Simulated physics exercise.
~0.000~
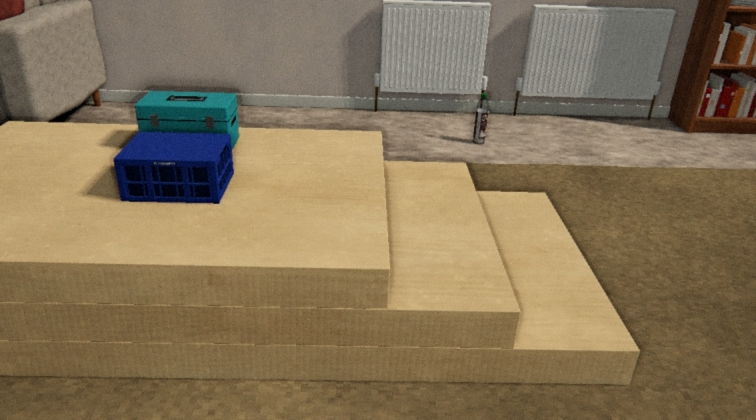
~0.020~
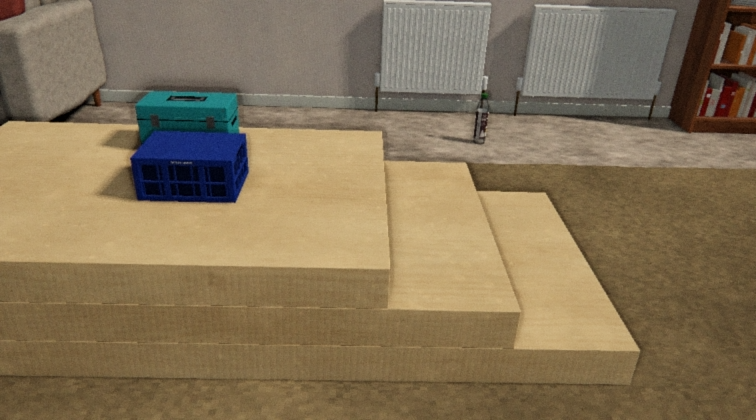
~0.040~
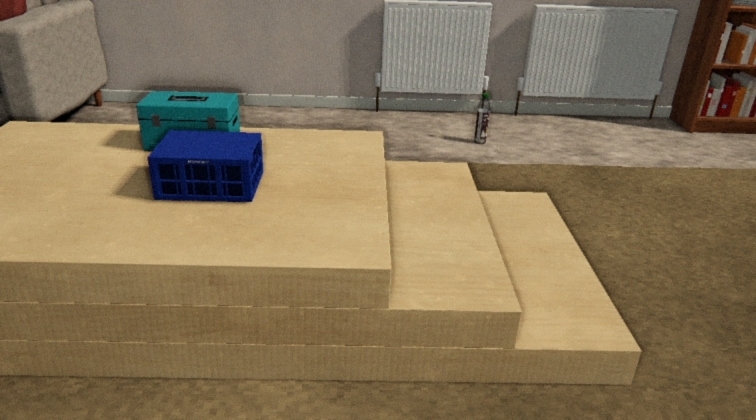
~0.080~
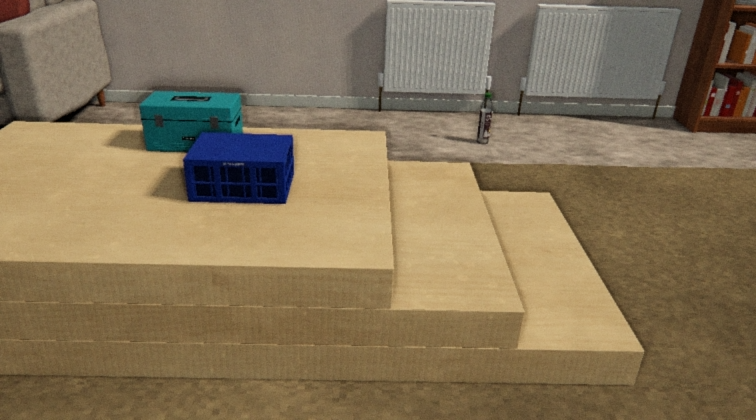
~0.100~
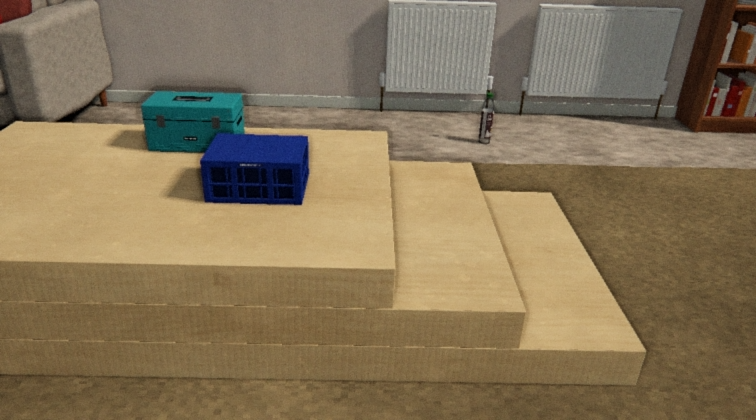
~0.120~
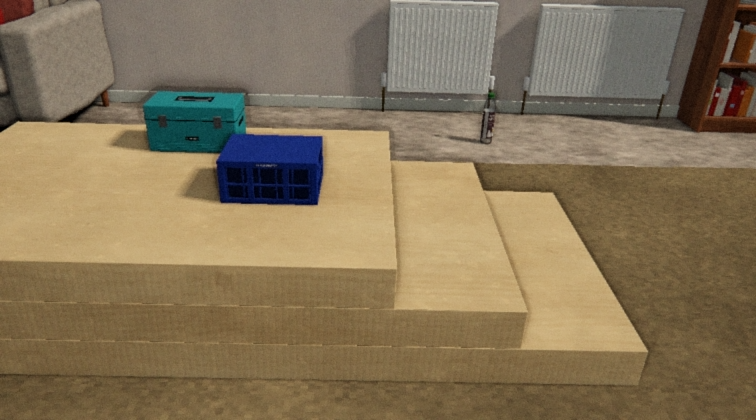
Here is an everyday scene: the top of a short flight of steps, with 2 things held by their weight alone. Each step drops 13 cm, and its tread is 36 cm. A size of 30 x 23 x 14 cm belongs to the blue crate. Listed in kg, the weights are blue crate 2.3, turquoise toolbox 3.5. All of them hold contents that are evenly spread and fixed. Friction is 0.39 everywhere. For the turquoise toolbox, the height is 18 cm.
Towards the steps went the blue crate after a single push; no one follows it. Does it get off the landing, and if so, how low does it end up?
Yes, partway down the steps.
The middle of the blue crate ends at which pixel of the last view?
Close to (469, 210).
Around 0.32 s, 4 cm to the first step; blue crate near (380, 170).
Around 0.52 s, 18 cm past the top edge and 8 cm lower; blue crate near (448, 194).
Finally (1.0 s), 26 cm past the top edge and 13 cm lower; turquoise toolbox still in place (within 12 cm). Final places as that camera would see them, blue crate near (468, 210).
